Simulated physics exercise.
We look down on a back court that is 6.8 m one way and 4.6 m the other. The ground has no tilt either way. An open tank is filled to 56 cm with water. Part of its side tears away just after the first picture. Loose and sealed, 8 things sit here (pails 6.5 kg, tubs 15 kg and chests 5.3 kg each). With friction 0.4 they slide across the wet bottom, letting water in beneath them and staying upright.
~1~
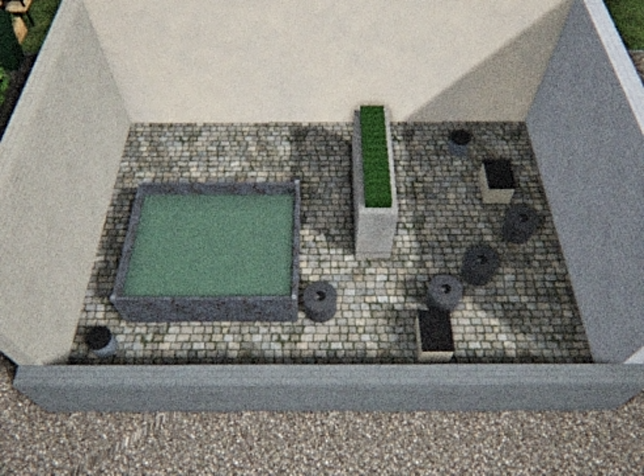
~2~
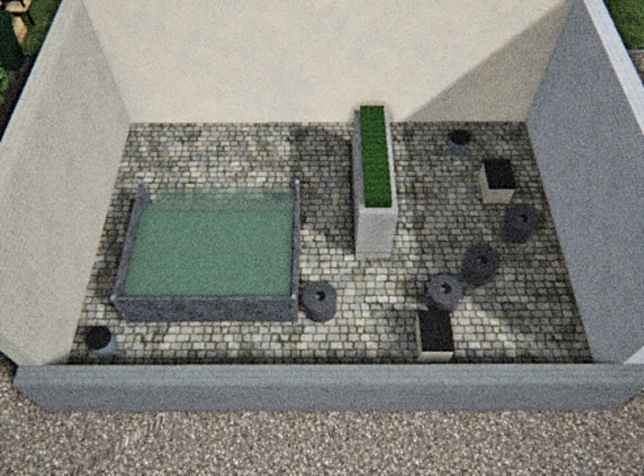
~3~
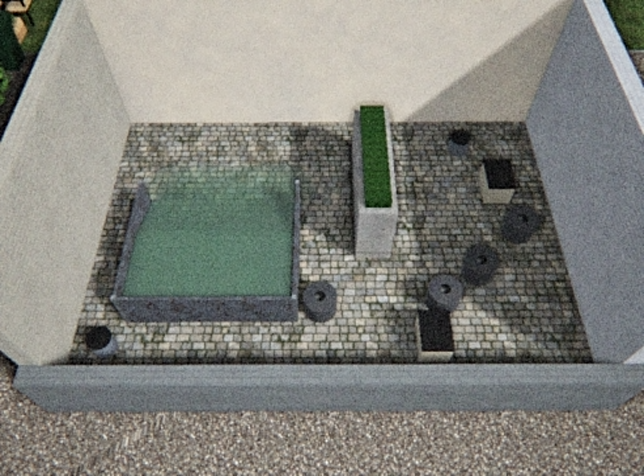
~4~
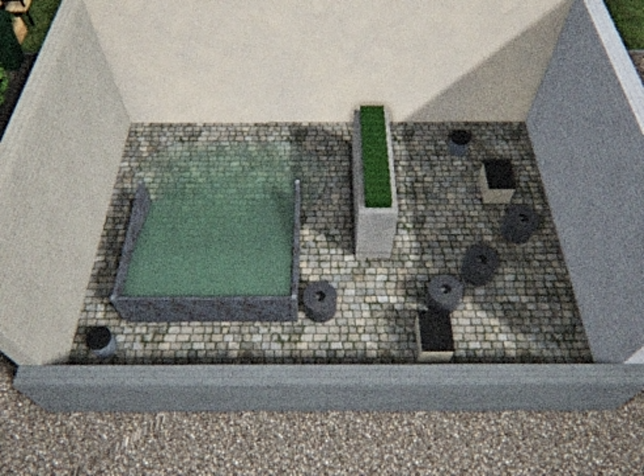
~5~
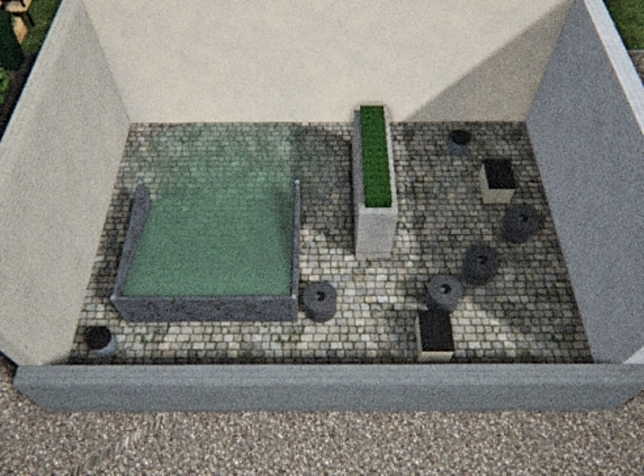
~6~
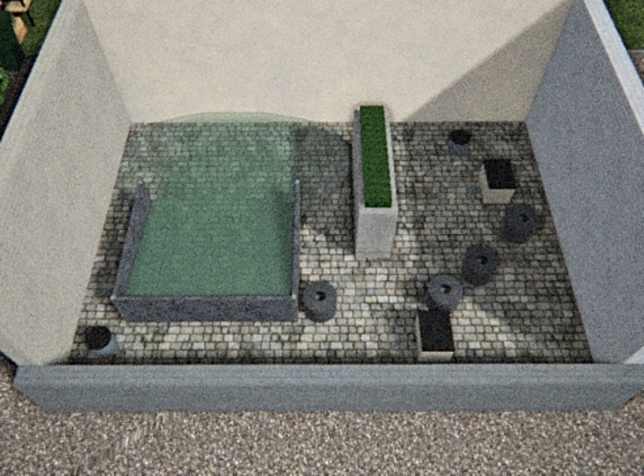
At the start, a square dark-walled tank of green water stands on the left of a walled cobbled court, near a planter and several dark round and boxy objects. Then its back wall gives way, and water spreads across the cobbles toward the rear wall, while the objects stay still.
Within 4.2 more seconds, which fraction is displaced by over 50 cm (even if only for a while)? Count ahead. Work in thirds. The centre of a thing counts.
My guess is it is going to land in the middle band.
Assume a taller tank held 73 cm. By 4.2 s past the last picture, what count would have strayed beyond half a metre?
The answer would then be 5.
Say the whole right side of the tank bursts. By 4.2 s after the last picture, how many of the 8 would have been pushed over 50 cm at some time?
Then it comes to 6.
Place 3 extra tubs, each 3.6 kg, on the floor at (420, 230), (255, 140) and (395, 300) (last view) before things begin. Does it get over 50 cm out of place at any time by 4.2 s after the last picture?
Reading them off in order: Not beyond, clears the mark, not beyond.
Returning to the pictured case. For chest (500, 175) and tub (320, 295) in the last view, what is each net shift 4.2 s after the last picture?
In that order: 200 cm, 20 cm.
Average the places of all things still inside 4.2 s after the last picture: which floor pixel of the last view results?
I'd say about (439, 297) in the last view.
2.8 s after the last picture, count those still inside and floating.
At that point I count 2.
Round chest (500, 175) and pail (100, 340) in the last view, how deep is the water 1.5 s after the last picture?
0 and 0 cm.
Then, 0.4 s after the last picture 0 of 8 are over 50 cm from their spots; 0 afloat.
Then, 1.5 s after the last picture 0 of 8 are over 50 cm from their spots; 0 afloat.
Then, 2.8 s after the last picture 2 of 8 are over 50 cm from their spots; 2 afloat.
Then, 4.2 s after the last picture 3 of 8 are over 50 cm from their spots, and 3 have been at some point; 1 afloat.
